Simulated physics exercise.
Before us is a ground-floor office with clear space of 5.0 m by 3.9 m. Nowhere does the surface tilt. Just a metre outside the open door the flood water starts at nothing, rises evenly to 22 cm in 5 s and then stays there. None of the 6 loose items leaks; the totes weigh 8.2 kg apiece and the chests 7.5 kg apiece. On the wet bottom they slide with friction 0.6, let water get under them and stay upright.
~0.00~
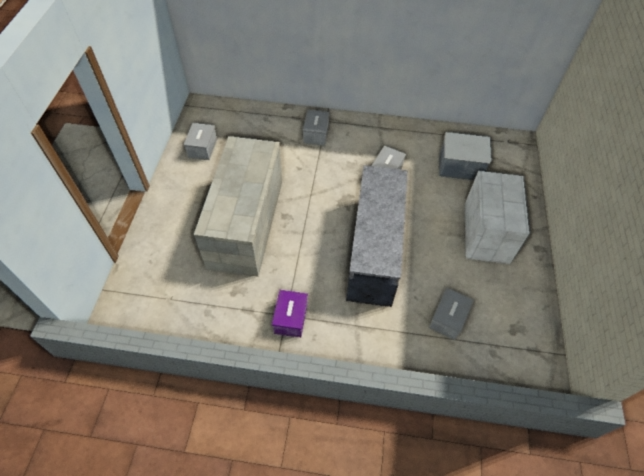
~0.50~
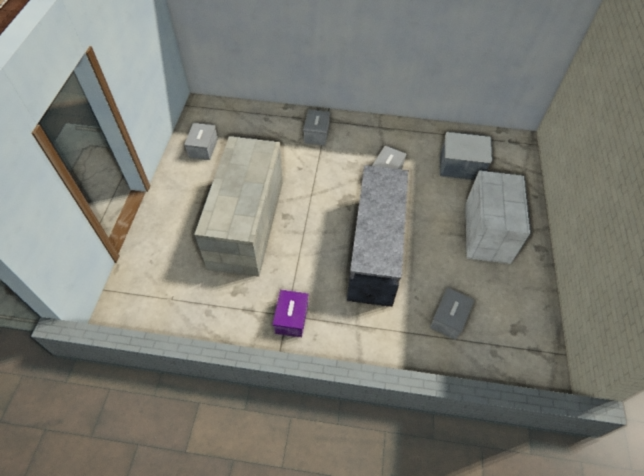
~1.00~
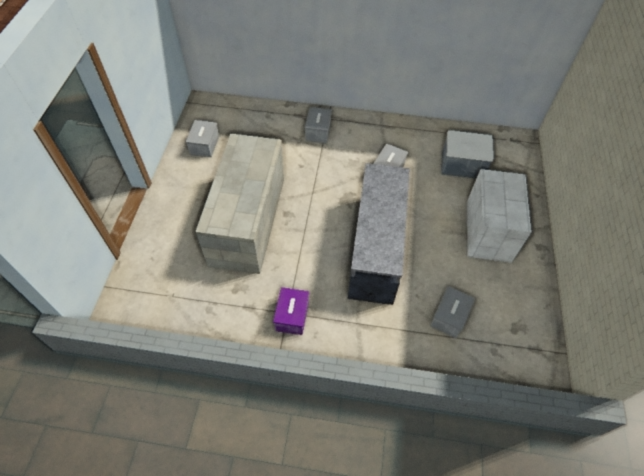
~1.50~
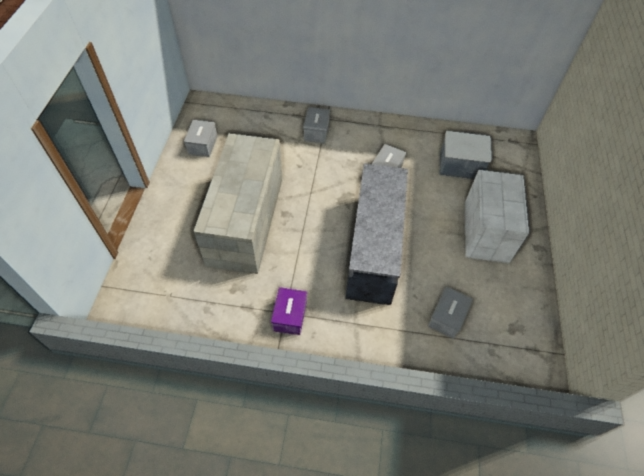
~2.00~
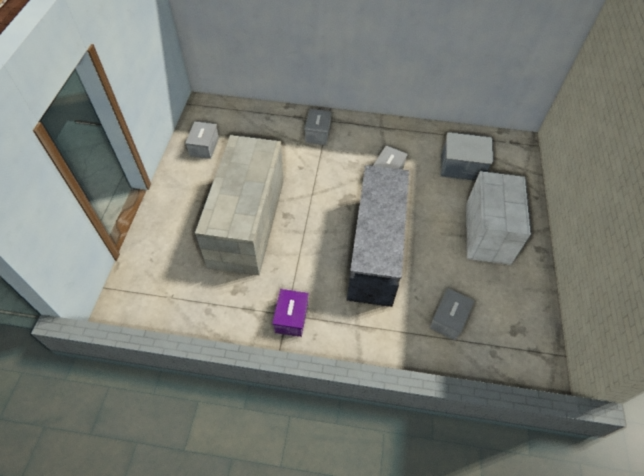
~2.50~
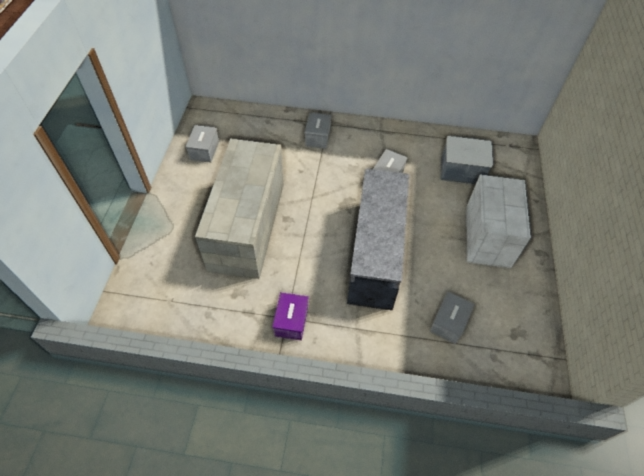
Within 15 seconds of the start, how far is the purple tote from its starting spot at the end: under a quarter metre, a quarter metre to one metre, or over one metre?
Some way off.
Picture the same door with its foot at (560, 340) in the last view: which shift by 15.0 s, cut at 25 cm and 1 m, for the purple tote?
Note: Purple tote displaced a long way.
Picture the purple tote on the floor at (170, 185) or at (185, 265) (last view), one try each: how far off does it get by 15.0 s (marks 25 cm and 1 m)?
The first start leaves it well away, the second leaves it well away.
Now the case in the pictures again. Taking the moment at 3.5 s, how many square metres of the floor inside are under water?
About 1.5 m2.
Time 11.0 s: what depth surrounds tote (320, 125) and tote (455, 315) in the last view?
Around 5 cm and 4 cm.
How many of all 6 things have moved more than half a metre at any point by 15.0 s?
It works out to 5.
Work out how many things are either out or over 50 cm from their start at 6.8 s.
0 of them.
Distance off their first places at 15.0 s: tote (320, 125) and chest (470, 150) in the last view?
In turn: 60 cm, 60 cm.
After 3.5 s the purple tote is near (291, 311), 0.0 m from its start, aground; 0 afloat.
After 6.8 s the purple tote is near (291, 311), 0.0 m from its start, aground; 0 afloat.
After 11.0 s the purple tote is near (317, 299), 0.3 m from its start, aground; 1 afloat.
After 15.0 s the purple tote is near (330, 284), 0.5 m from its start, aground; 5 afloat.
